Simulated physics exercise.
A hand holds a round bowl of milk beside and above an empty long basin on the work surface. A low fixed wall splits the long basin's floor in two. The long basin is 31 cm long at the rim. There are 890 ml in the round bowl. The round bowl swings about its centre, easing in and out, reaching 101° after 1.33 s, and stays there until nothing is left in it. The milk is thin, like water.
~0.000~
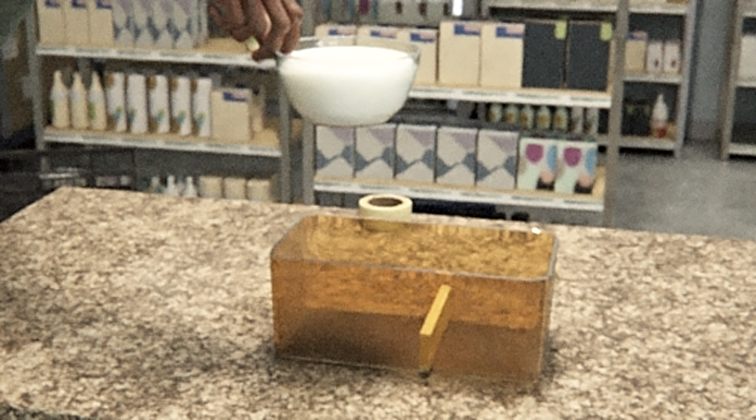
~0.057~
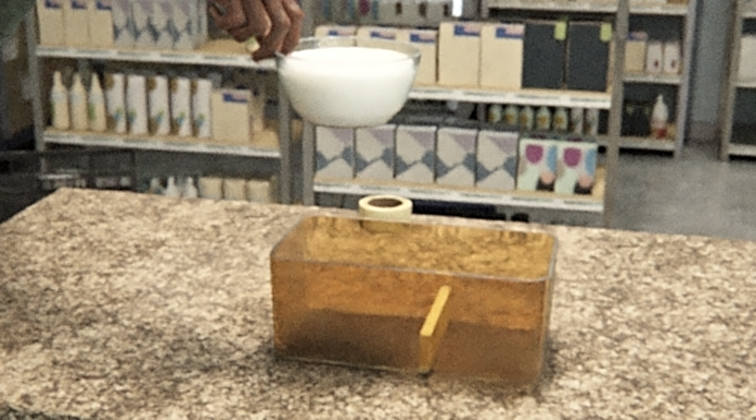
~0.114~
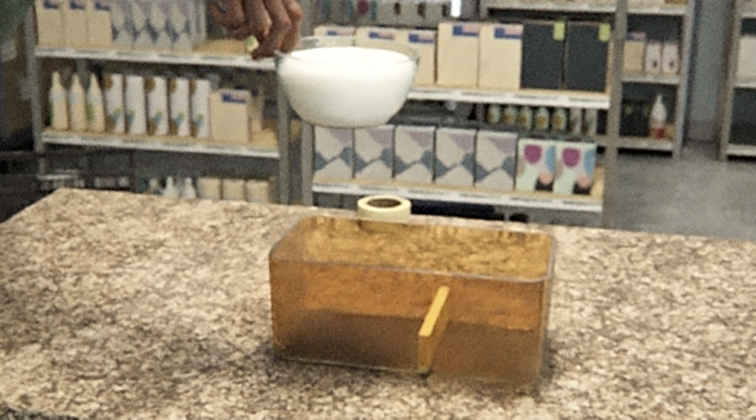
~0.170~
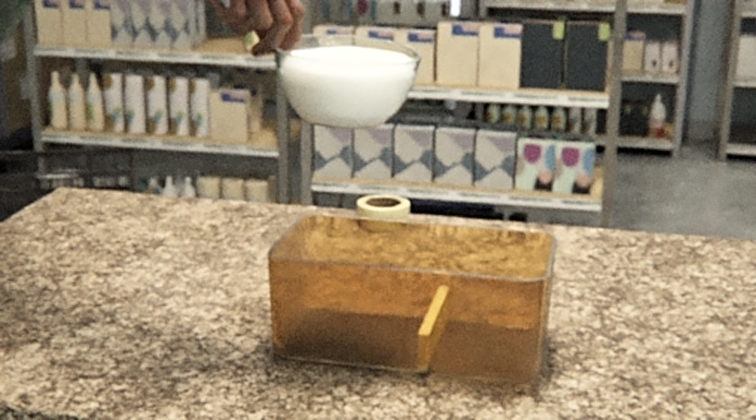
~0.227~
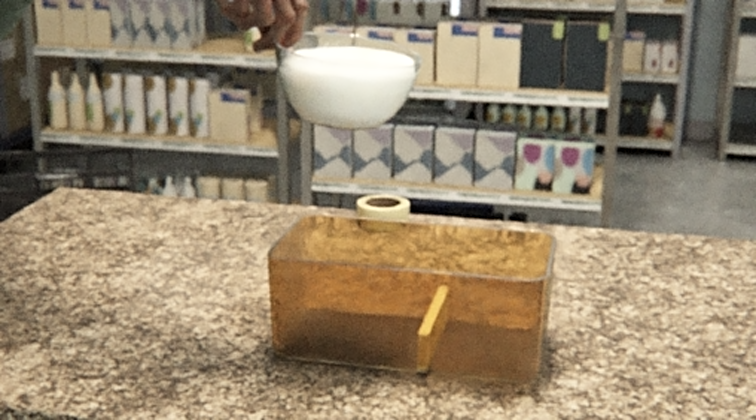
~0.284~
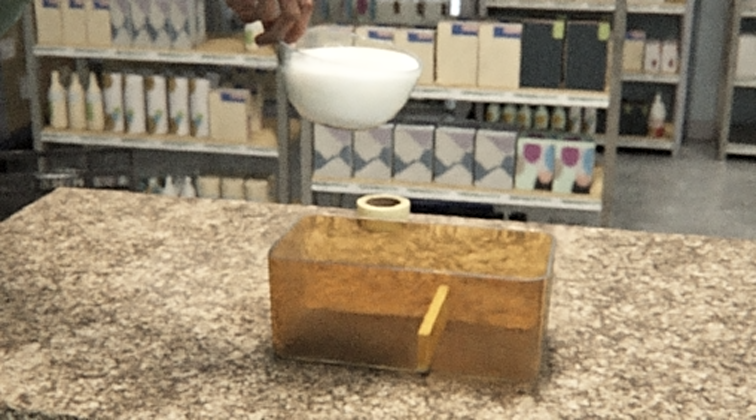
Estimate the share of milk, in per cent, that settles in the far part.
Roughly 86 per cent is past the wall.
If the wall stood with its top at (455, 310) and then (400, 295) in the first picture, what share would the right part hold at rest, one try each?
In turn about 70 and 95 per cent.
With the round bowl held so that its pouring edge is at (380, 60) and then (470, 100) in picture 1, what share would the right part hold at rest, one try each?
First 65, then 70 per cent.
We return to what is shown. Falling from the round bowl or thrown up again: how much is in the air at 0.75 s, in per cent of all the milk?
Near 34 in a hundred.
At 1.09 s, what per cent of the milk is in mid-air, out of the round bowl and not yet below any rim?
About 10 per cent.
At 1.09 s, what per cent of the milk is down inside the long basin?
Some 84 per cent.
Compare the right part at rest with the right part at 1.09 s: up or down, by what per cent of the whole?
The share moves up, by some 5 per cent.
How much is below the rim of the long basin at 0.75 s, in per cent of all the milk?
Some 16 per cent.
By 0.75 s the tilt is 60° and 49 per cent is still to pour, 1 is left of the wall and 15 right of it.
By 1.09 s the tilt is 93° and 5 per cent is still to pour, 4 is left of the wall and 80 right of it.
By 1.44 s the tilt is 101° and 0 per cent is still to pour, 13 is left of the wall and 87 right of it.
By 1.83 s the tilt is 101° and 0 per cent is still to pour, 14 is left of the wall and 85 right of it.
At rest 14 per cent lies left of the wall, 86 right of it and 1 outside.
